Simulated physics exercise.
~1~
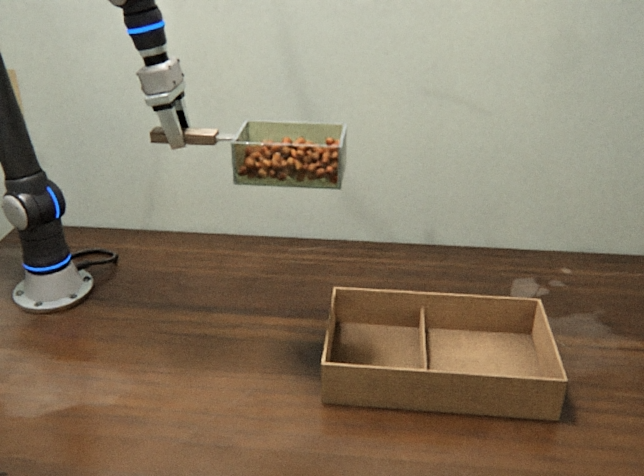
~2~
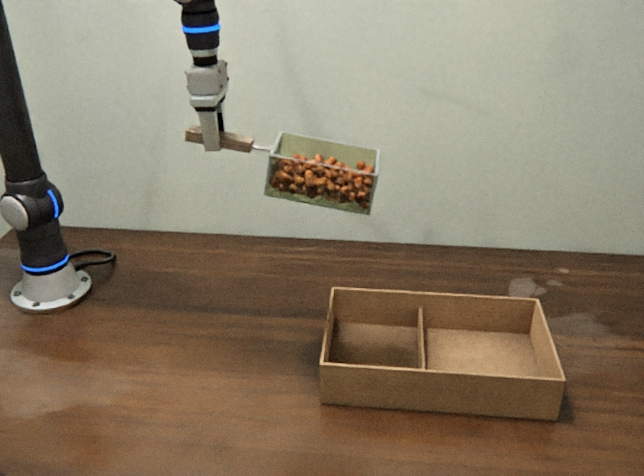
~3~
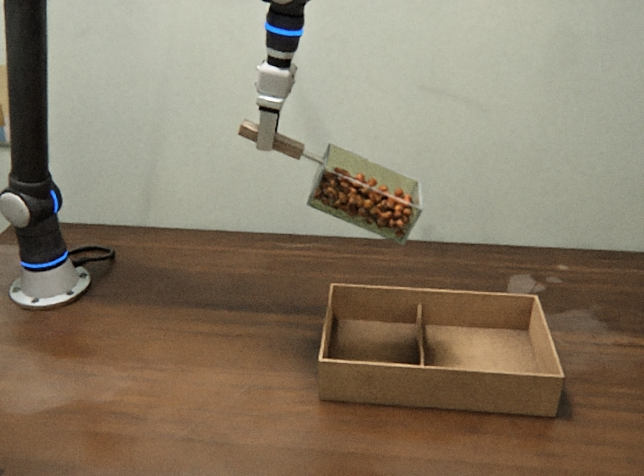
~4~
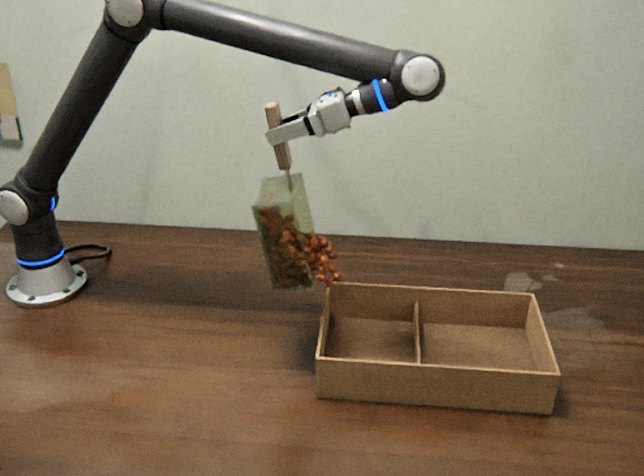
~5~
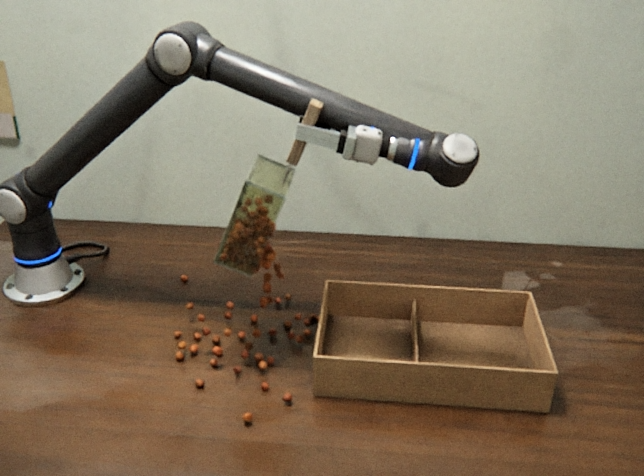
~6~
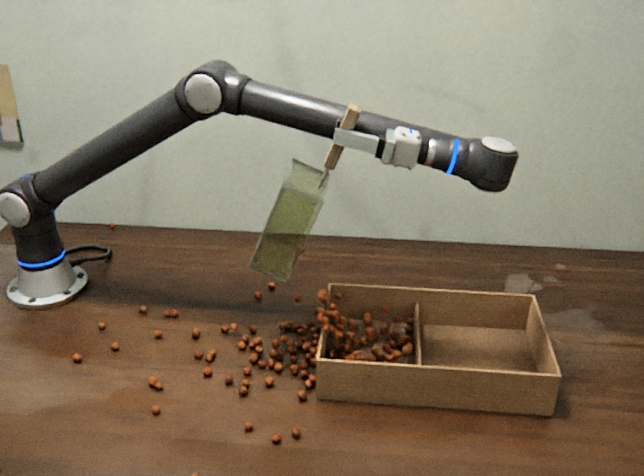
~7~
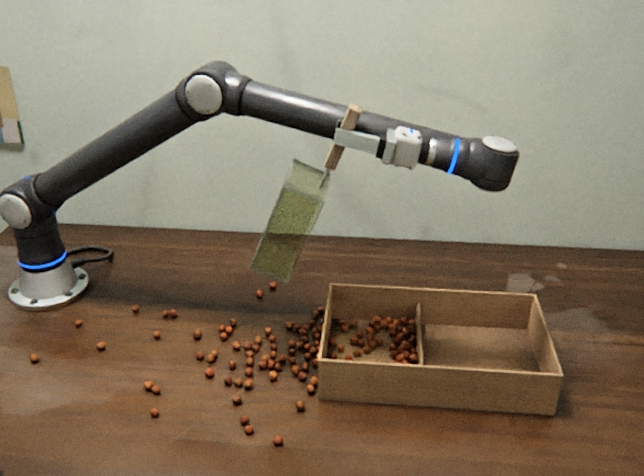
A robot arm tips a box of hazelnuts, scattering them across the table and crate's left compartment.
